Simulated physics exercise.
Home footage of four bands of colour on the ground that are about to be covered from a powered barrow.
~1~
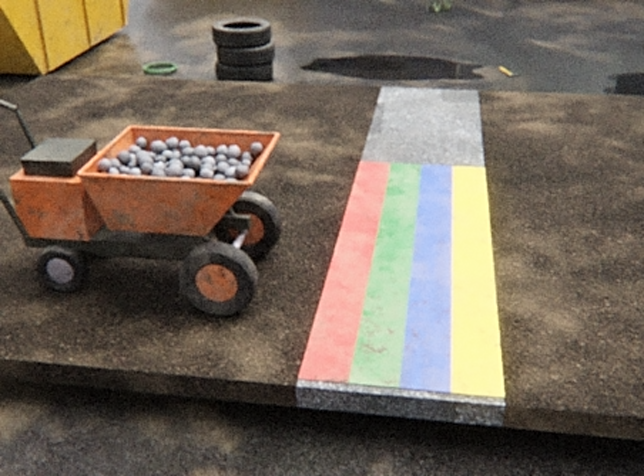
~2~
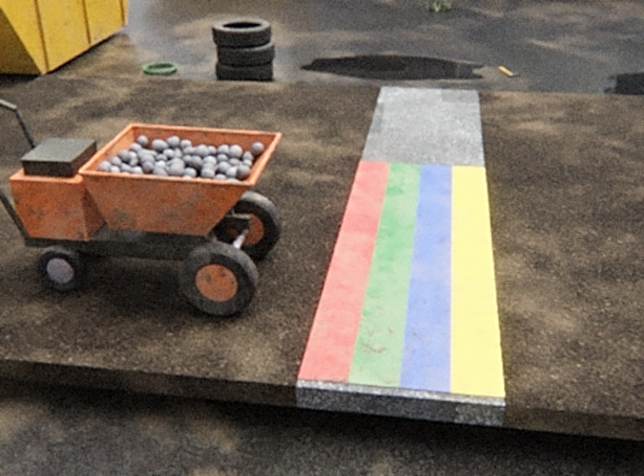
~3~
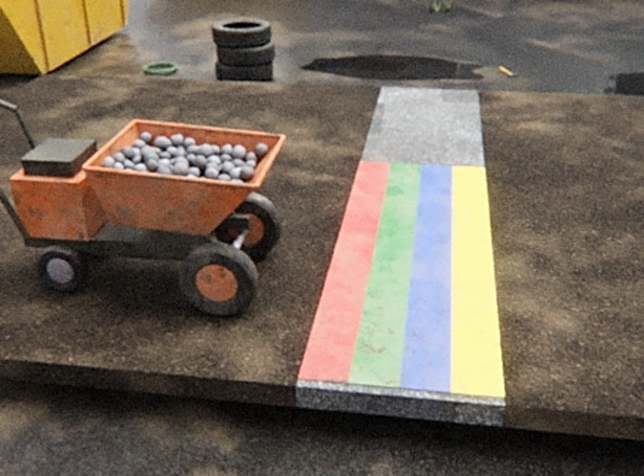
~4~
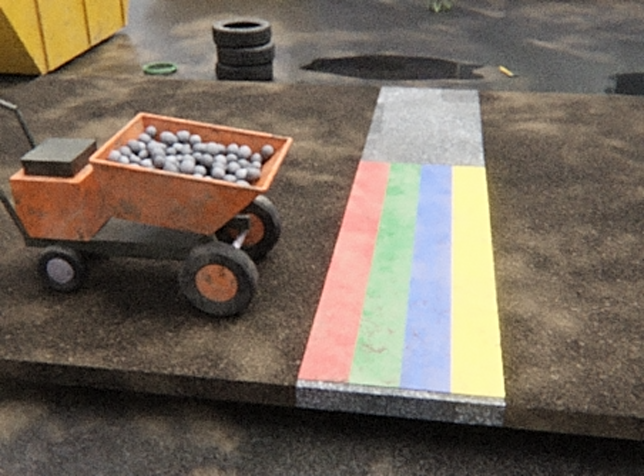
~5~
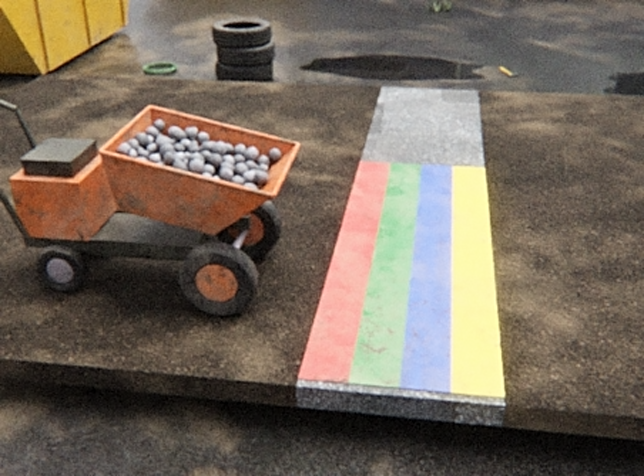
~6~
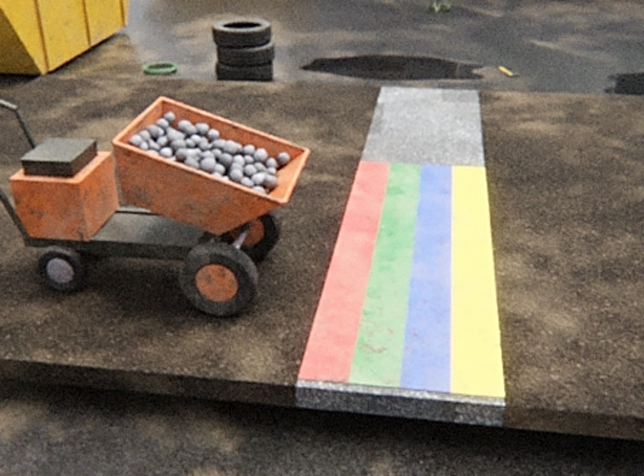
We see an orange powered barrow loaded with round grey cobbles standing left of red, green, blue and yellow strips on the ground; its skip starts level, then gradually tilts toward the strips while the wheels stay still.
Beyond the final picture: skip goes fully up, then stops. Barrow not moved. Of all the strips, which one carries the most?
I would say the green one.
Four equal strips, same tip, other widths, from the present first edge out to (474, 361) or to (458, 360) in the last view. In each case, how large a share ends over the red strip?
Near 10 % and 10 %.
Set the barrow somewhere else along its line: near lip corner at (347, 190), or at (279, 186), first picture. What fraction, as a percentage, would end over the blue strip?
First spot: 10 %, second spot: 30 %.
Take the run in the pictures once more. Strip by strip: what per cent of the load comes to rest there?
Estimated shares: Red strip 15 %, green strip 35 %, blue strip 20 %, yellow strip 10 %.
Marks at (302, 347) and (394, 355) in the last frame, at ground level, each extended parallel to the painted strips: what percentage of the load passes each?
Close to 80 and 40 per cent respectively.
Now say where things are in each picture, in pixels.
In the first picture, lip of the skip (249, 184), level; top of the load (178, 172), round cobbles; red strip (332, 345); green strip (379, 349); blue strip (427, 353); yellow strip (476, 358).
In the second picture, lip of the skip (251, 185), level; top of the load (161, 168).
In the third picture, lip of the skip (256, 187), tipped barely; top of the load (164, 165).
In the fourth picture, lip of the skip (263, 191), tipped a little; top of the load (165, 162).
In the fifth picture, lip of the skip (273, 196), tipped a little; top of the load (172, 158).
In the sixth picture, lip of the skip (283, 203), tipped clearly; top of the load (175, 146); red strip (332, 345); green strip (379, 349); blue strip (427, 353); yellow strip (476, 358).
Just after the last frame, skip tipped steeply; every one in the skip.
A moment on, skip tipped right over; roughly two thirds in the skip; about a tenth over the red strip; roughly a quarter over the green strip; just a few over the blue strip.
Further on, skip tipped right over; roughly a quarter in the skip; about a tenth over the red strip; roughly a third over the green strip; roughly a quarter over the blue strip; about a tenth over the yellow strip; just a few off the paint.
When it is over, skip tipped right over; roughly a quarter in the skip; about a tenth over the red strip; roughly a third over the green strip; roughly a quarter over the blue strip; about a tenth over the yellow strip; just a few off the paint.
